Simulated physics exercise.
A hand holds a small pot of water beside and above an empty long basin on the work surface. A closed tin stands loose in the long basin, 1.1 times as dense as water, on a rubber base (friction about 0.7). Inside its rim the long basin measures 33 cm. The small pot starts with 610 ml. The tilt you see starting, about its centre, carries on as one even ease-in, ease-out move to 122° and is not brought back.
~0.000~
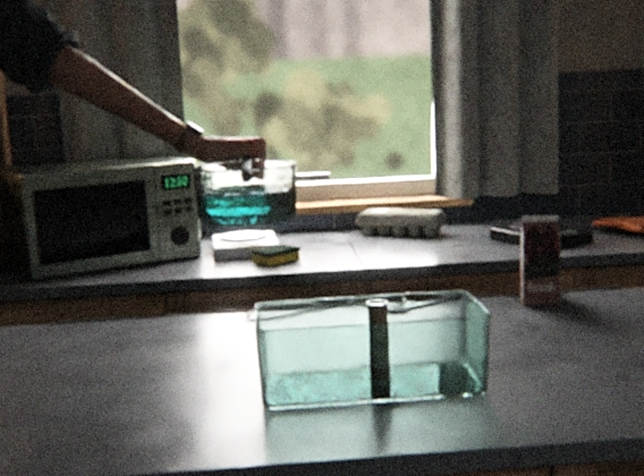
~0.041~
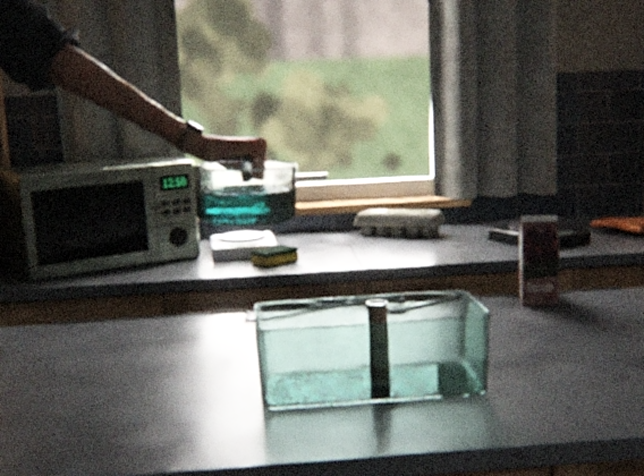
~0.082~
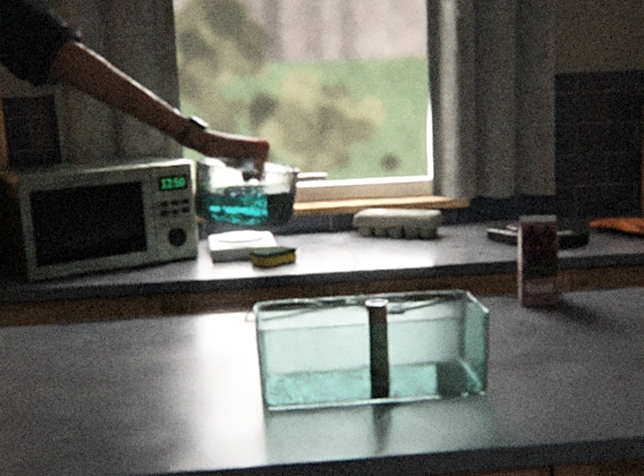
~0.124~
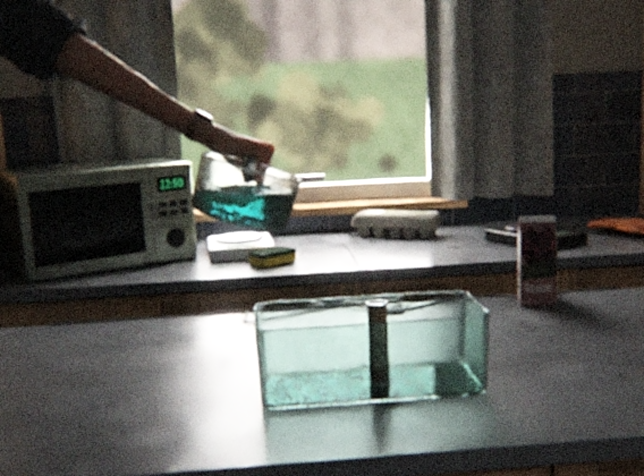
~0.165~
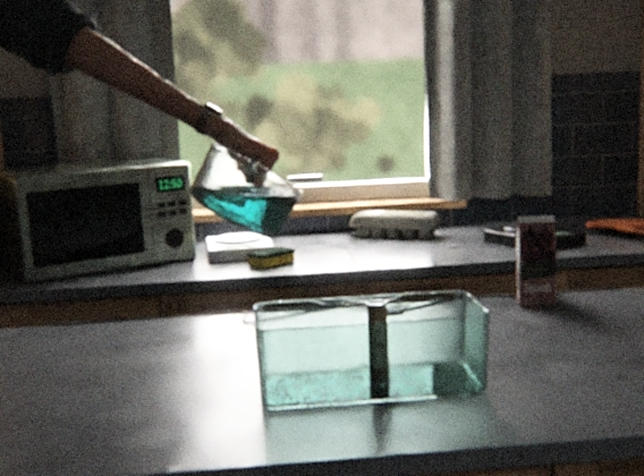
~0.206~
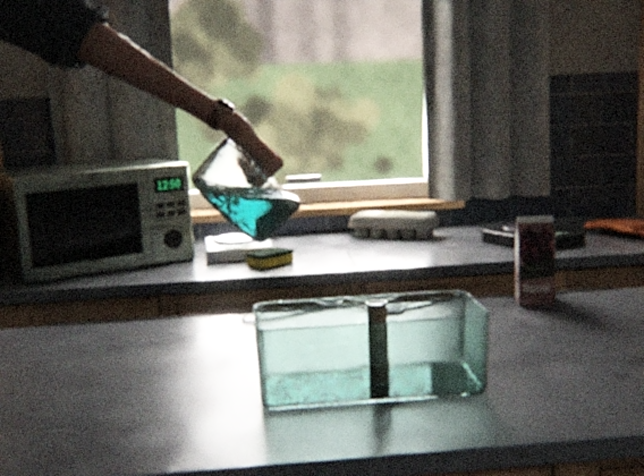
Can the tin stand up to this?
The tin keeps standing.
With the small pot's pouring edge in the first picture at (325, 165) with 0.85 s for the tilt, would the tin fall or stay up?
Then it goes over.
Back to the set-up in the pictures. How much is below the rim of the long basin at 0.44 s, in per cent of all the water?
About 26 per cent.
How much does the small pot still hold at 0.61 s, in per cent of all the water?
About 1 per cent.
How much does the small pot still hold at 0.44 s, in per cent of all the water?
Near 12 in a hundred.
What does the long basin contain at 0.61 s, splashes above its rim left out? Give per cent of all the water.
Some 90 per cent.
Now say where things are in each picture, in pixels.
In the first picture, it leans 0°; its right rim is at (295, 164); the water meets the walls at (199, 193) and (294, 187); the long basin's rim runs from (256, 318) to (478, 304); the tin's top is at (378, 306).
In the second picture, it leans 2°; its right rim is at (296, 166); the water meets the walls at (198, 192) and (293, 188).
In the third picture, it leans 8°; its right rim is at (298, 171); the water meets the walls at (198, 191) and (294, 189).
In the fourth picture, it leans 18°; its right rim is at (300, 181); the water meets the walls at (196, 190) and (295, 190).
In the fifth picture, it leans 31°; its right rim is at (301, 193); the water meets the walls at (192, 186) and (297, 193).
In the sixth picture, it leans 46°; its right rim is at (298, 207); the water meets the walls at (194, 179) and (292, 195); 1 per cent is over the edge.
After 0.44 s the tilt is 119° and 12 per cent is still to pour; the tin stands where it began.
After 0.61 s the tilt is 122° and 1 per cent is still to pour; the tin stands where it began.
After 0.79 s the tilt is 122° and 0 per cent is still to pour; the tin stands where it began.
After 0.99 s the tilt is 122° and 0 per cent is still to pour; the tin stands where it began.
In the end the tin stands where it began.
